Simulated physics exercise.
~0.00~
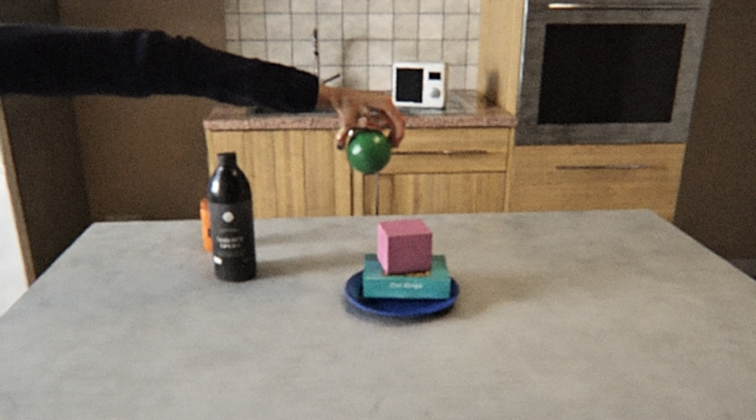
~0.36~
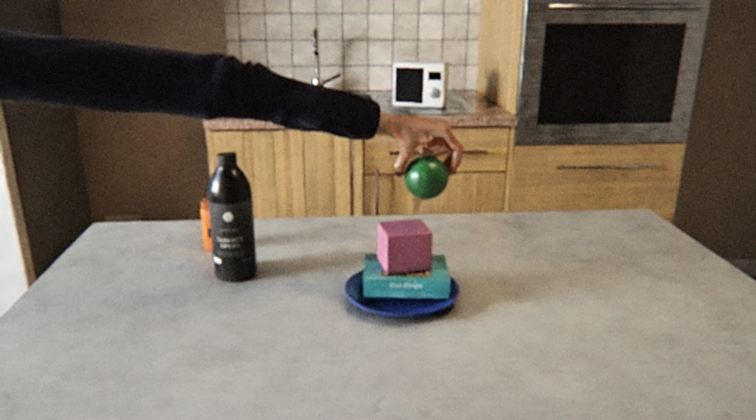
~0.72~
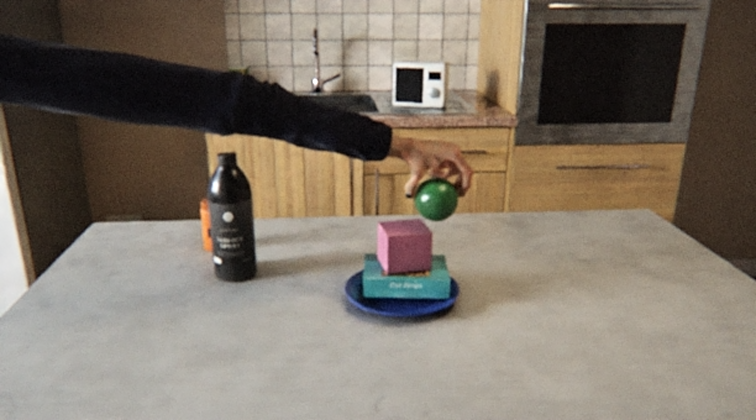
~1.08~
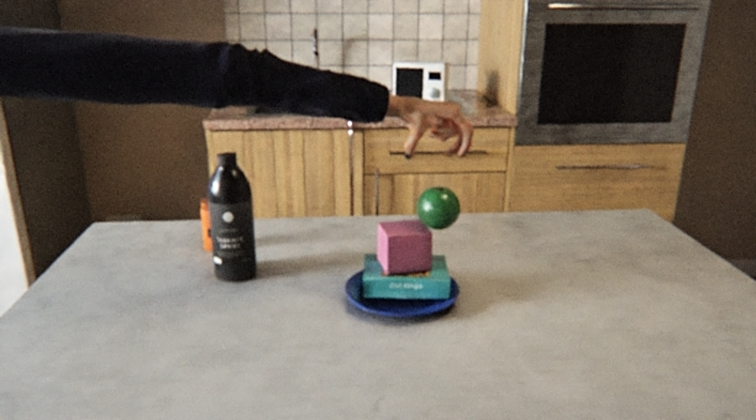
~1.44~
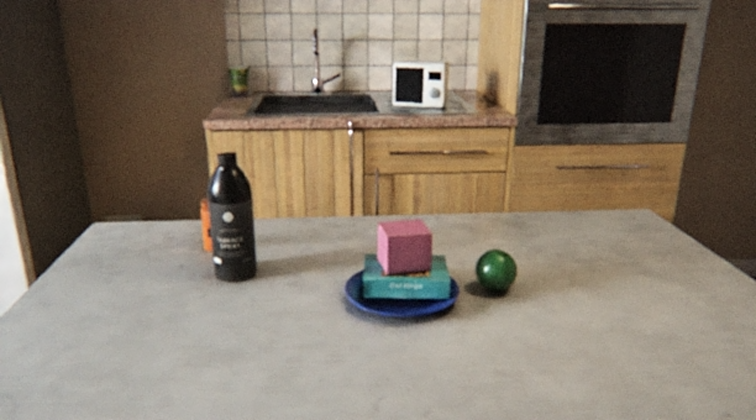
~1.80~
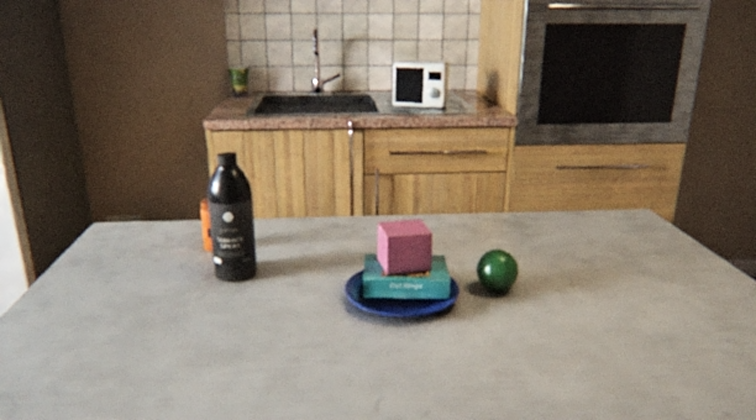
In a kitchen with wooden cabinets, a sink and an oven, a still camera looks across a grey table from the front. A pink block sits on a turquoise packet on a blue plate near the middle, with a black bottle and an orange shaker to the left. A dark-sleeved arm reaches in from the left, carrying a green apple rightward and lowering it toward the block's upper right edge. The hand lets go and draws back. The apple drops off to the right and comes to rest on the table beside the plate, while the block and packet stay stacked.
